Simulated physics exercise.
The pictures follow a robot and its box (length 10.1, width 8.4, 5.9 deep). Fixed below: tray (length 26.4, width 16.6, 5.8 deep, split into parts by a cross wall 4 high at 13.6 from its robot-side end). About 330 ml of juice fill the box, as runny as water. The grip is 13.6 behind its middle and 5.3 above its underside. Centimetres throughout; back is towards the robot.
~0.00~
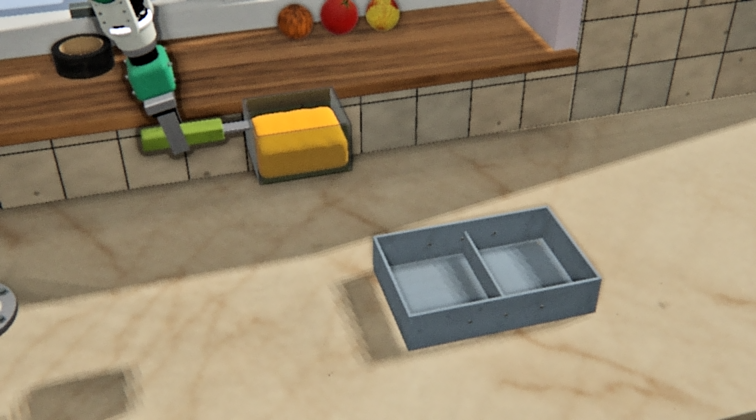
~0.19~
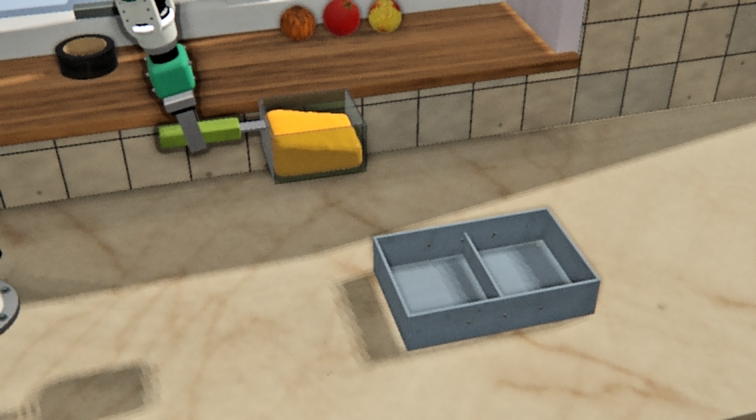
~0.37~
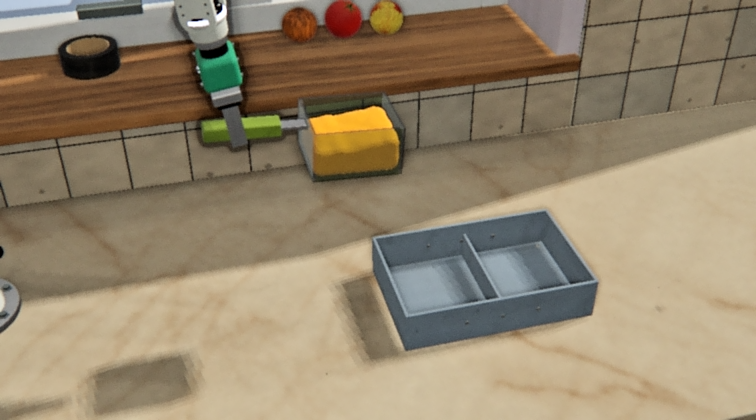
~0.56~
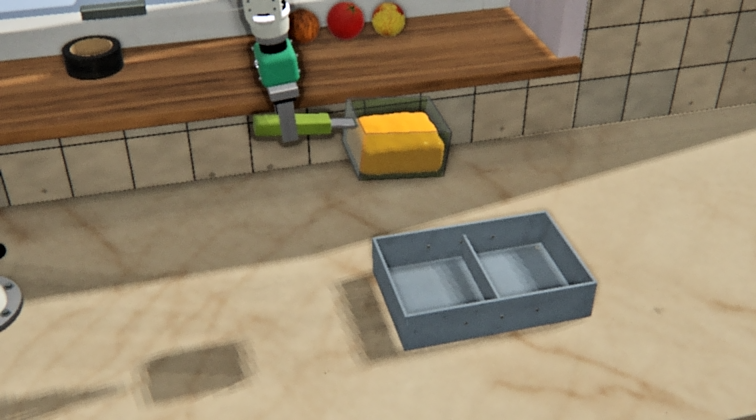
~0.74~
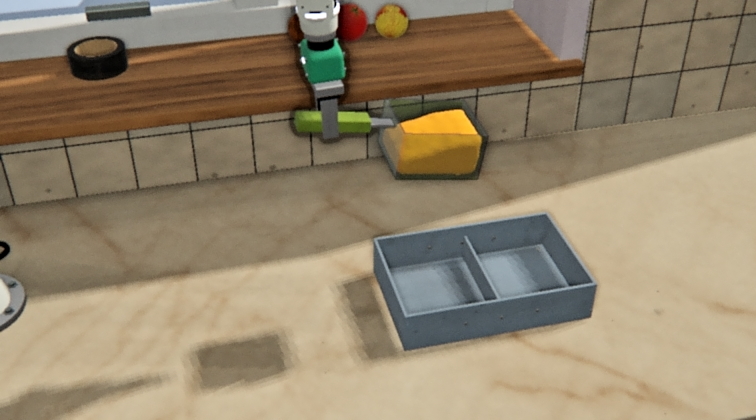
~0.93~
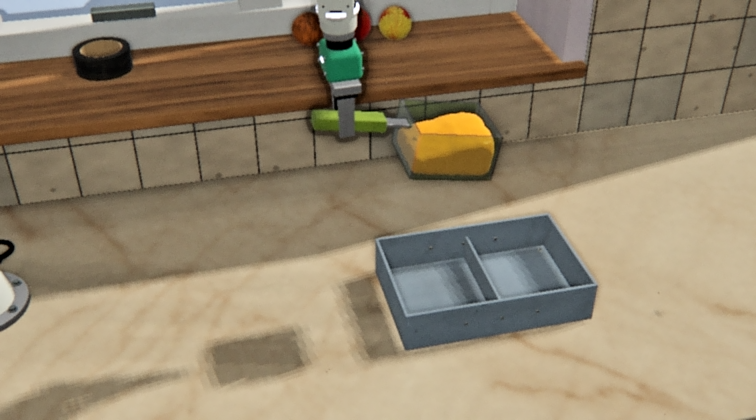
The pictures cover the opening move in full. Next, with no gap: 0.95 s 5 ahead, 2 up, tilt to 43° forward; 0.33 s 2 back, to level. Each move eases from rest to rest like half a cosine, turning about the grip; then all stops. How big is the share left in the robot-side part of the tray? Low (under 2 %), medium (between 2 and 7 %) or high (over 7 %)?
A low share, under 2 %, ends in the robot-side part of the tray.
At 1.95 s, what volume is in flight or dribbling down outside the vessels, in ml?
Some 25 ml.
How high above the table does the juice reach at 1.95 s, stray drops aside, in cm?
About 24 cm.
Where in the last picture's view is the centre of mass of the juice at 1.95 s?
Near (481, 198).
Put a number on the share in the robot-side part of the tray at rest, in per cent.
Near 0 %.
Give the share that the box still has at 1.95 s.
About 70 %.
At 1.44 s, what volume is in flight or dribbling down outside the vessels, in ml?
Some 5 ml.
By 1.44 s, tilted 29° forward, liquid up to 26 above the table; 320 ml in the box, 5 ml in the air or running down outside.
By 1.95 s, tilted 38° forward, liquid up to 35 above the table; 230 ml in the box, 70 ml in the far-side part, 25 ml in the air or running down outside.
By 2.41 s, level, liquid up to 36 above the table; 230 ml in the box, 90 ml in the far-side part, 5 ml on the table or floor.
By 3.21 s, level, liquid up to 32 above the table; 230 ml in the box, 90 ml in the far-side part, 5 ml on the table or floor.
Final state, 230 ml in the box, 90 ml in the far-side part, 5 ml on the table or floor. That is 0 % in the robot-side part of the tray.
